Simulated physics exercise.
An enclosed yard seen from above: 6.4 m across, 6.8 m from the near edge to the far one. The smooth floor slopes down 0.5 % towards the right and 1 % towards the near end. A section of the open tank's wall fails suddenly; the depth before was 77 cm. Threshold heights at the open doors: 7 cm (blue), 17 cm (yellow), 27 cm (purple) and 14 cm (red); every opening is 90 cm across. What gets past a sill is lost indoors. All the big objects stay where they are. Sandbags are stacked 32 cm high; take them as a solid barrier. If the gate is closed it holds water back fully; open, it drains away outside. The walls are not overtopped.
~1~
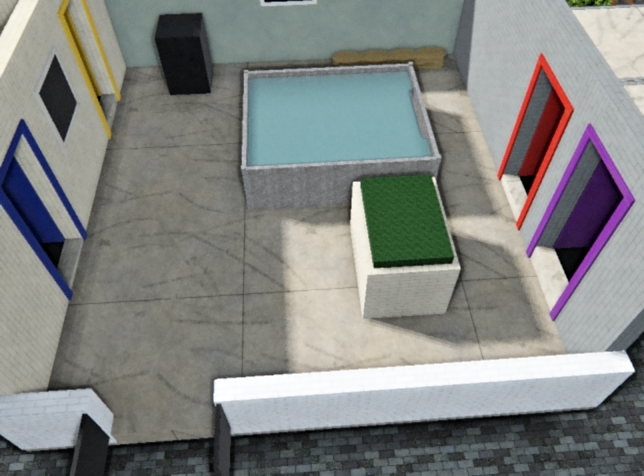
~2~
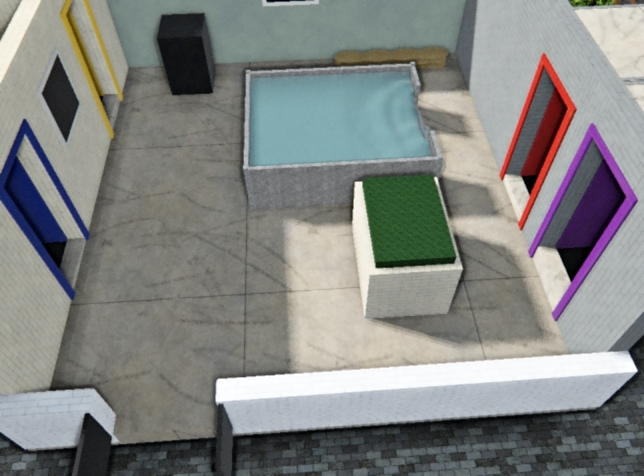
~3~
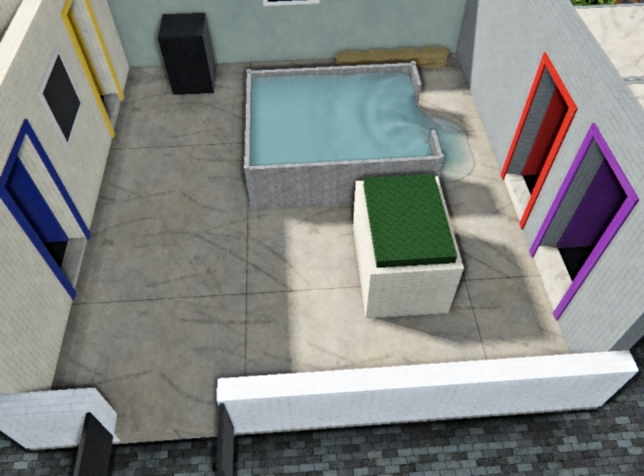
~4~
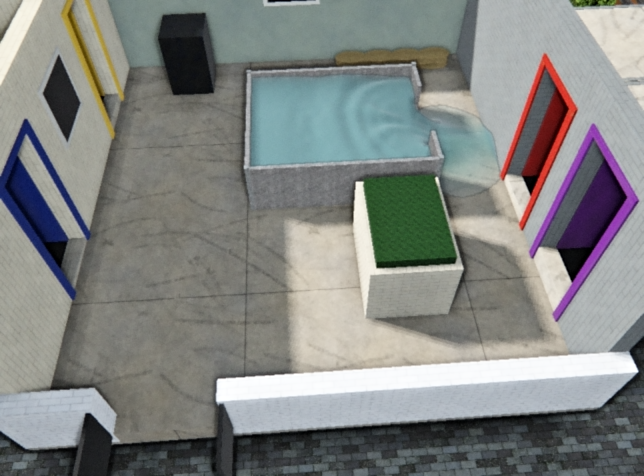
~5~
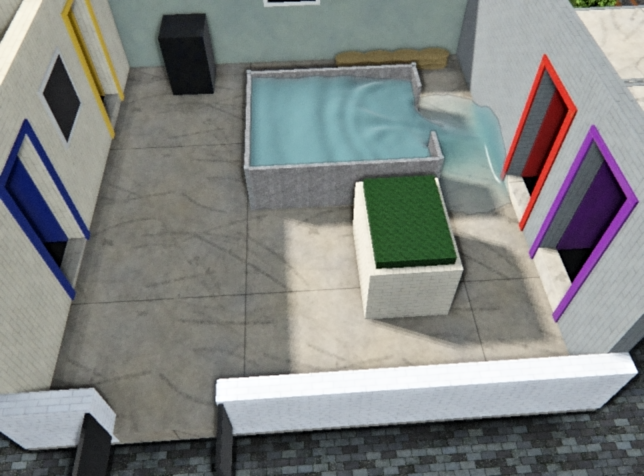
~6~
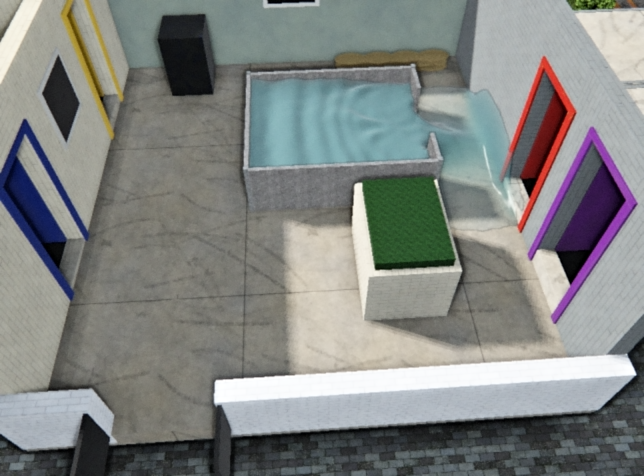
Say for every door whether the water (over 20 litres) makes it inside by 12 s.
Door by door: At the blue door it goes over the limit; at the yellow door it does not reach the limit; at the purple door it keeps below the limit; at the red door it exceeds the limit.
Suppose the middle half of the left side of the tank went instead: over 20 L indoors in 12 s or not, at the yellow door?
Then: Yellow past it.
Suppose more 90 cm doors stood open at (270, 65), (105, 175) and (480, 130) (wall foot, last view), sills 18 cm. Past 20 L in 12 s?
In turn: Below, not over, above.
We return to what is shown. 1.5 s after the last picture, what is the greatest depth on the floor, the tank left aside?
Up to some 55 cm.
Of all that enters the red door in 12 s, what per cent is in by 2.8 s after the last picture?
About 75 per cent.
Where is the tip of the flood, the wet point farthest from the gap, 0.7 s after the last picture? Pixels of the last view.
Near (552, 331).
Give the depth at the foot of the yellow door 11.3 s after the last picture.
Some 8.5 cm.
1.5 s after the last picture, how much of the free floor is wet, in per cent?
About 30 per cent.
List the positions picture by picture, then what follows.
The open tank at (335, 116) is whole and still, 77 cm deep, in the first picture.
Water pours out at (418, 137) and has run 0.6 m, to a hidden place; typically 11 cm deep outside, 77 cm at the open tank's back, in the second picture.
Water pours out at (419, 137) and has run 0.9 m, to (466, 171); typically 13 cm deep outside, 77 cm at the open tank's back, in the third picture.
Water pours out at (419, 138) and has run 1.4 m, to (499, 172); typically 11 cm deep outside, 77 cm at the open tank's back, in the fourth picture.
Water pours out at (419, 138) and has run 1.7 m, to (509, 198); typically 9 cm deep outside, 77 cm at the open tank's back, in the fifth picture.
The front is at (515, 221), 2.0 m from the gap at (418, 139); 3.3 m2 of floor is under water; 75 cm left at the back of the open tank, in the sixth picture.
Then, 0.7 s after the last picture water covers 15 % of the floor and is deepest (58 cm) near (475, 150); blue door not reached, yellow door not reached, purple door 8 cm at the sill, 0 L in, red door 25 cm at the sill, 11 L in.
Then, 1.5 s after the last picture water covers 30 % of the floor and is deepest (55 cm) near (485, 149); blue door not reached, yellow door not reached, purple door 10 cm at the sill, 0 L in, red door 24 cm at the sill, 46 L in.
Then, 2.8 s after the last picture water covers 55 % of the floor and is deepest (36 cm) near (455, 67); blue door not reached, yellow door not reached, purple door 8 cm at the sill, 0 L in, red door 19 cm at the sill, 82 L in.
Then, 6.3 s after the last picture water covers 95 % of the floor and is deepest (22 cm) near (566, 370); blue door 15 cm at the sill, 32 L in, yellow door 10 cm at the sill, 0 L in, purple door 14 cm at the sill, 0 L in, red door 12 cm at the sill, 105 L in.
Then, 11.3 s after the last picture water covers 95 % of the floor and is deepest (18 cm) near (320, 401); blue door 8 cm at the sill, 100 L in, yellow door 8 cm at the sill, 0 L in, purple door 14 cm at the sill, 0 L in, red door 12 cm at the sill, 106 L in.
